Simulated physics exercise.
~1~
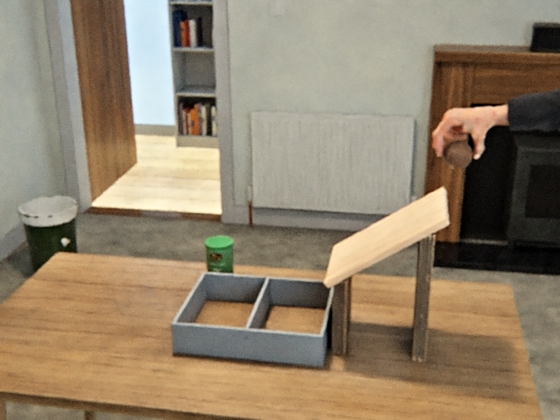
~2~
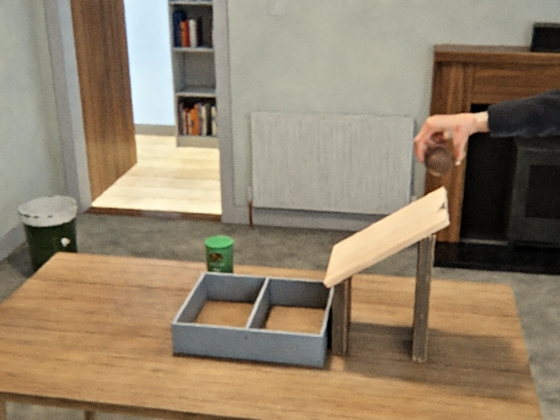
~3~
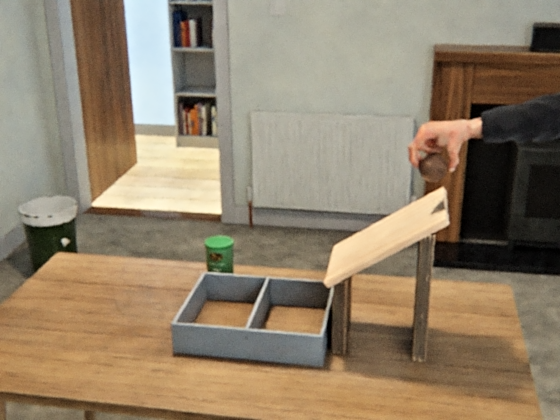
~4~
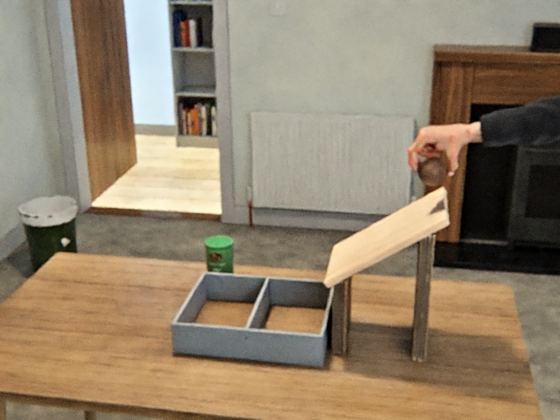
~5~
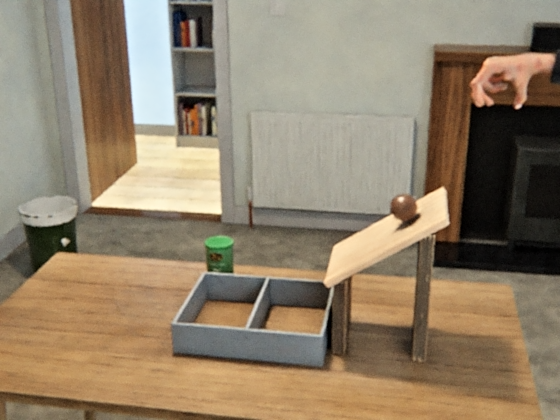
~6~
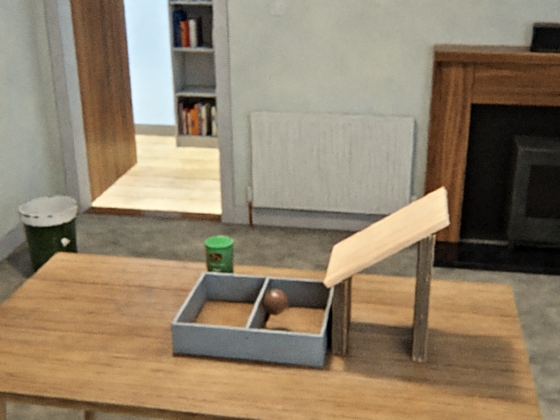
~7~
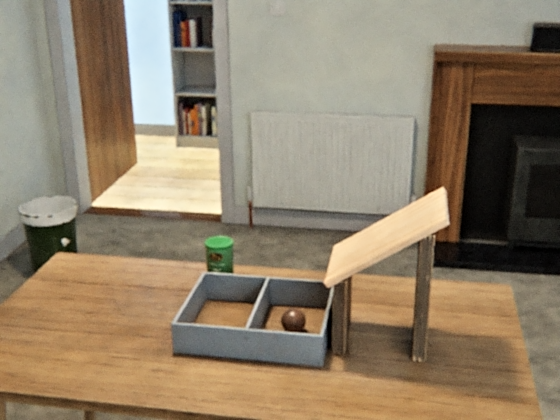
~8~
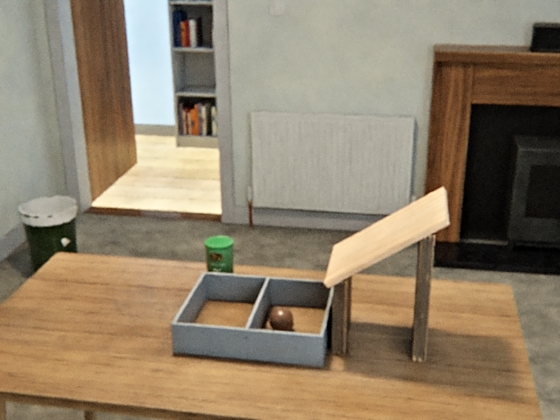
A brown ball, held over a sloping wooden board by a hand, was lowered and released, then moved down the slope into the nearer bay of a gray tray, where it shifted about and ended up beside the divider as the green tin stayed put.
